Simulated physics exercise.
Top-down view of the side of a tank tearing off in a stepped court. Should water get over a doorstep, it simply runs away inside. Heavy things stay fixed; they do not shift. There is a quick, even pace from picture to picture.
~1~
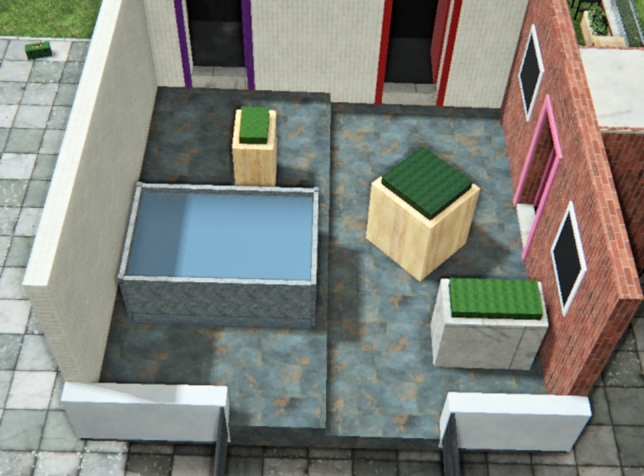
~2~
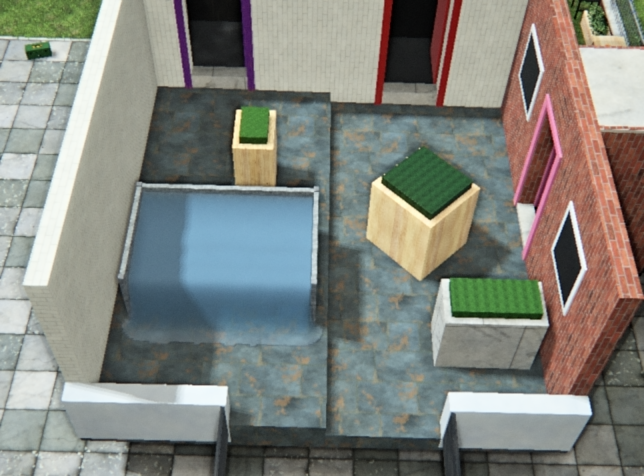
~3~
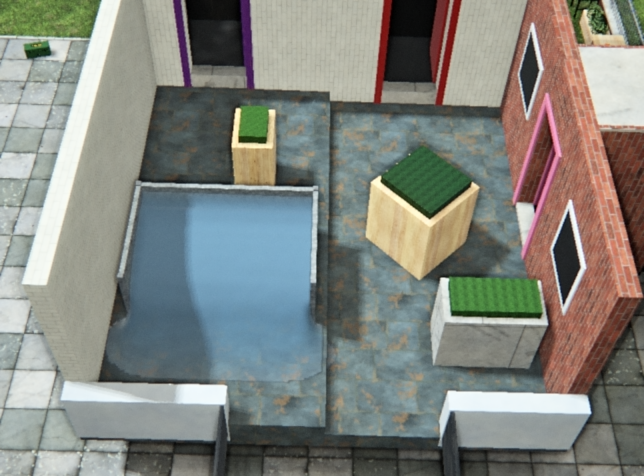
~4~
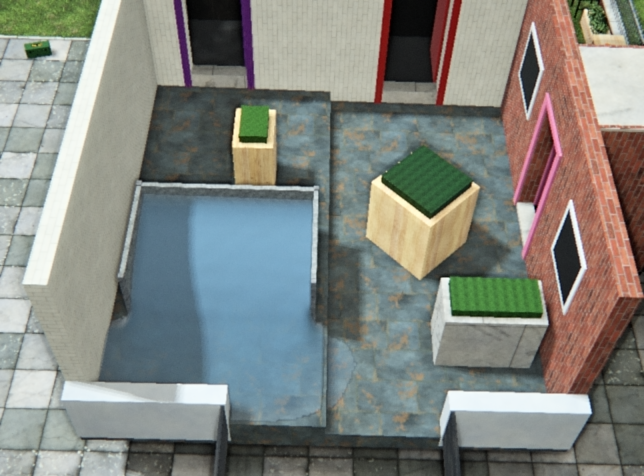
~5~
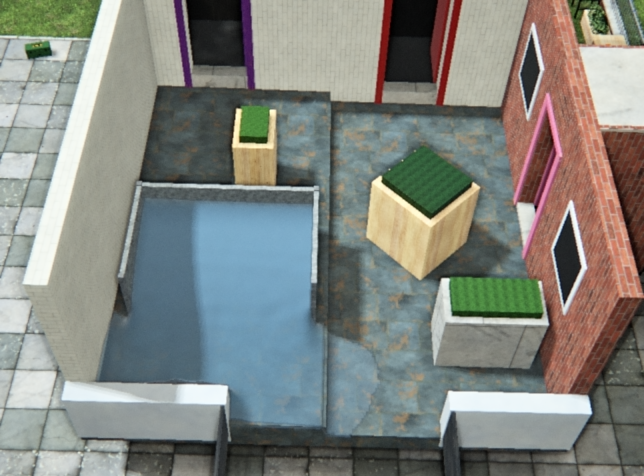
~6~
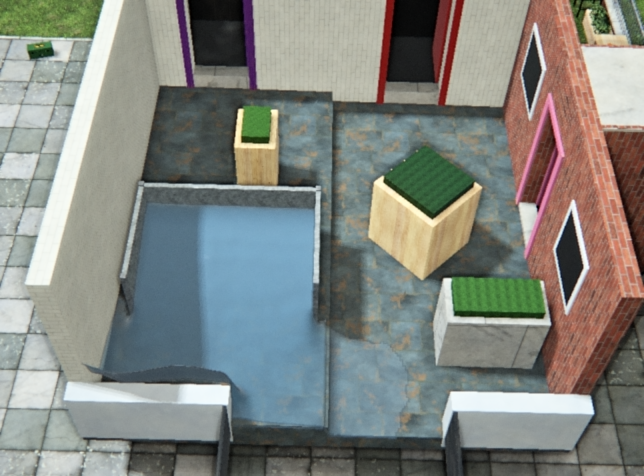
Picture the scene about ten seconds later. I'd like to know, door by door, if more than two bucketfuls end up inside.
In order: The pink door will allow in no excess; the red door will allow in no excess; the purple door will allow in no excess.
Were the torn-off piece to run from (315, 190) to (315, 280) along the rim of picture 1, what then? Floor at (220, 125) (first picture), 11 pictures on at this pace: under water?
That spot ends up spared.
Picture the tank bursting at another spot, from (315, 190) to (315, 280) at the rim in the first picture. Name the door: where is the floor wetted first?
My pick: The one in pink.
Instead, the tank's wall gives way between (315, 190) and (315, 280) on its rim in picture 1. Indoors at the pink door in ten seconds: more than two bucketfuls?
Here the pink door overshoots.
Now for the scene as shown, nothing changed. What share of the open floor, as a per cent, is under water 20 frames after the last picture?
I'd say 45 per cent.
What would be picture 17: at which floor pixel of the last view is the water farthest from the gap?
Front's tip: Near (550, 423).
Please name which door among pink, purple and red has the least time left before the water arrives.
The purple one.
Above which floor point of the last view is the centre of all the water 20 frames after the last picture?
The centre of mass sits at about (254, 291).
A moment on, water covers 20 % of the floor; the pink door not reached, the red door not reached, the purple door not reached.
Next, water covers 25 % of the floor; the pink door not reached, the red door not reached, the purple door not reached.
Then, water covers 45 % of the floor; the pink door not reached, the red door not reached, the purple door wet at the sill, nothing in.
Later, water covers 70 % of the floor; the pink door wet at the sill, nothing in, the red door wet at the sill, nothing in, the purple door wet at the sill, nothing in.
In the end, water covers 80 % of the floor; the pink door wet at the sill, nothing in, the red door wet at the sill, nothing in, the purple door wet at the sill, nothing in.
